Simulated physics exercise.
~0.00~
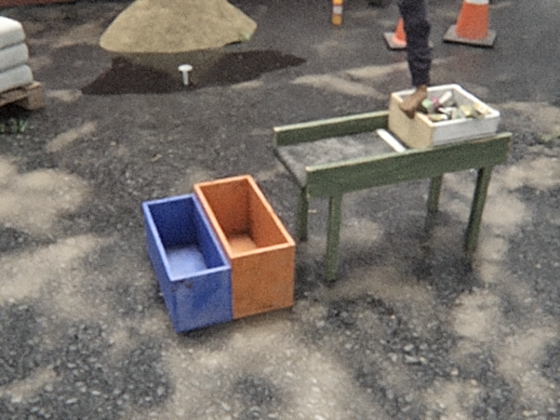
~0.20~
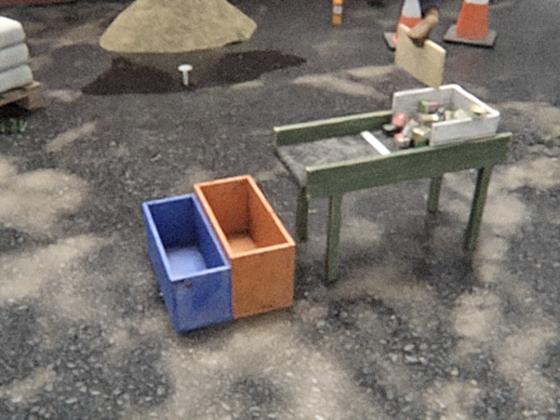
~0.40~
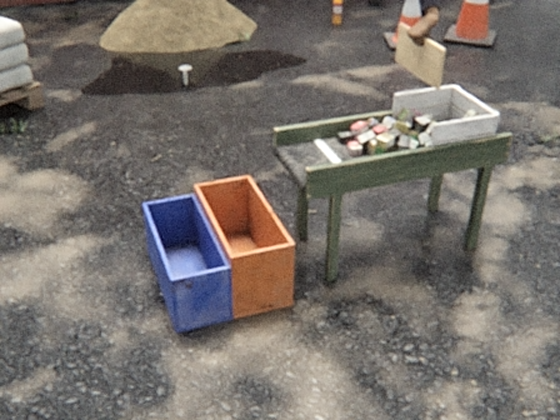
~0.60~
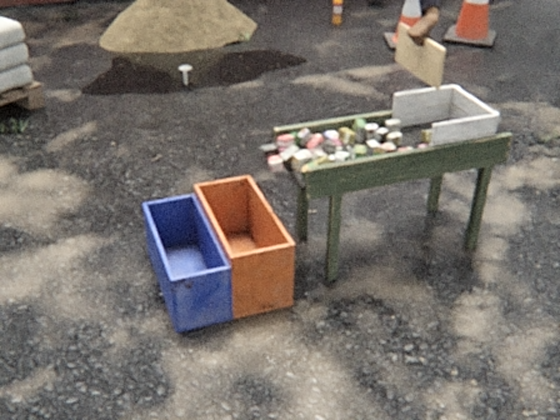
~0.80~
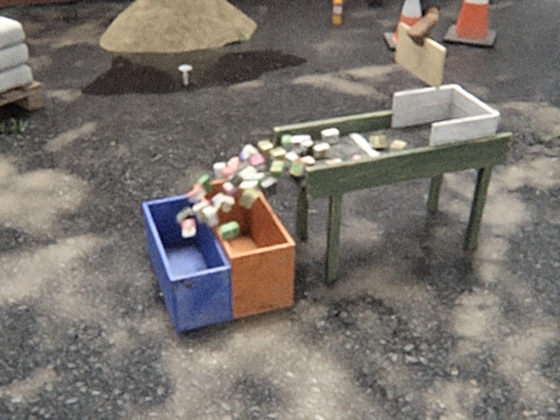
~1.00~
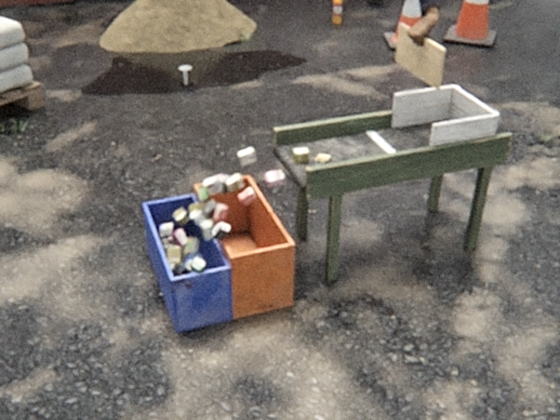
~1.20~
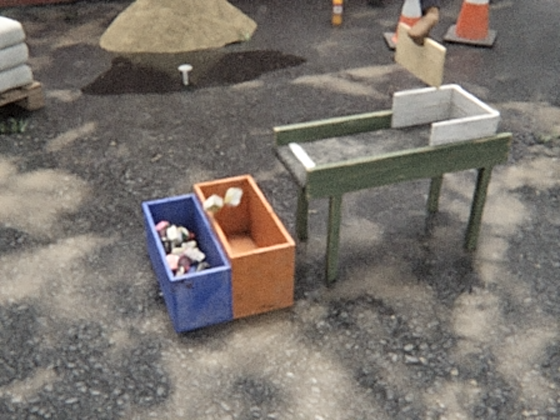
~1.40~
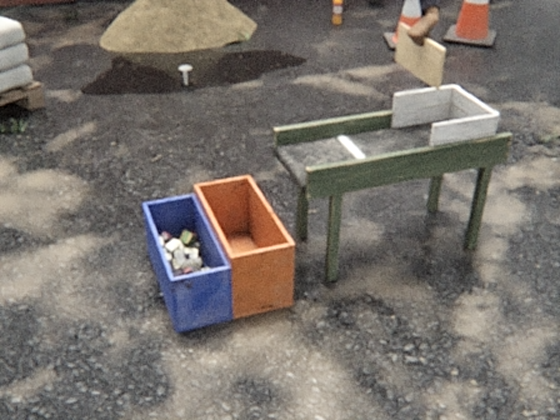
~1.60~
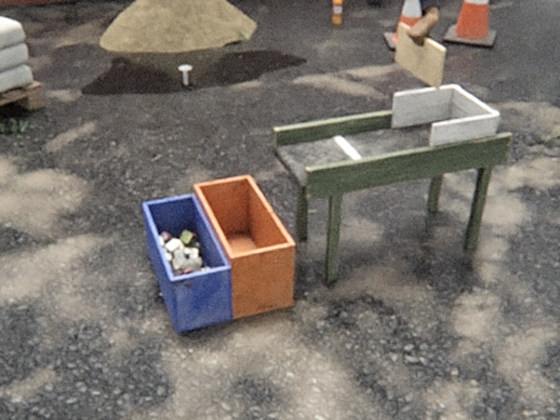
We see a gate lift from a white pen of small cartons on a green-framed conveyor, whose belt carries them left and tosses them off its end over an orange bin; they drop into the blue tote beyond and settle there, leaving the orange bin empty.
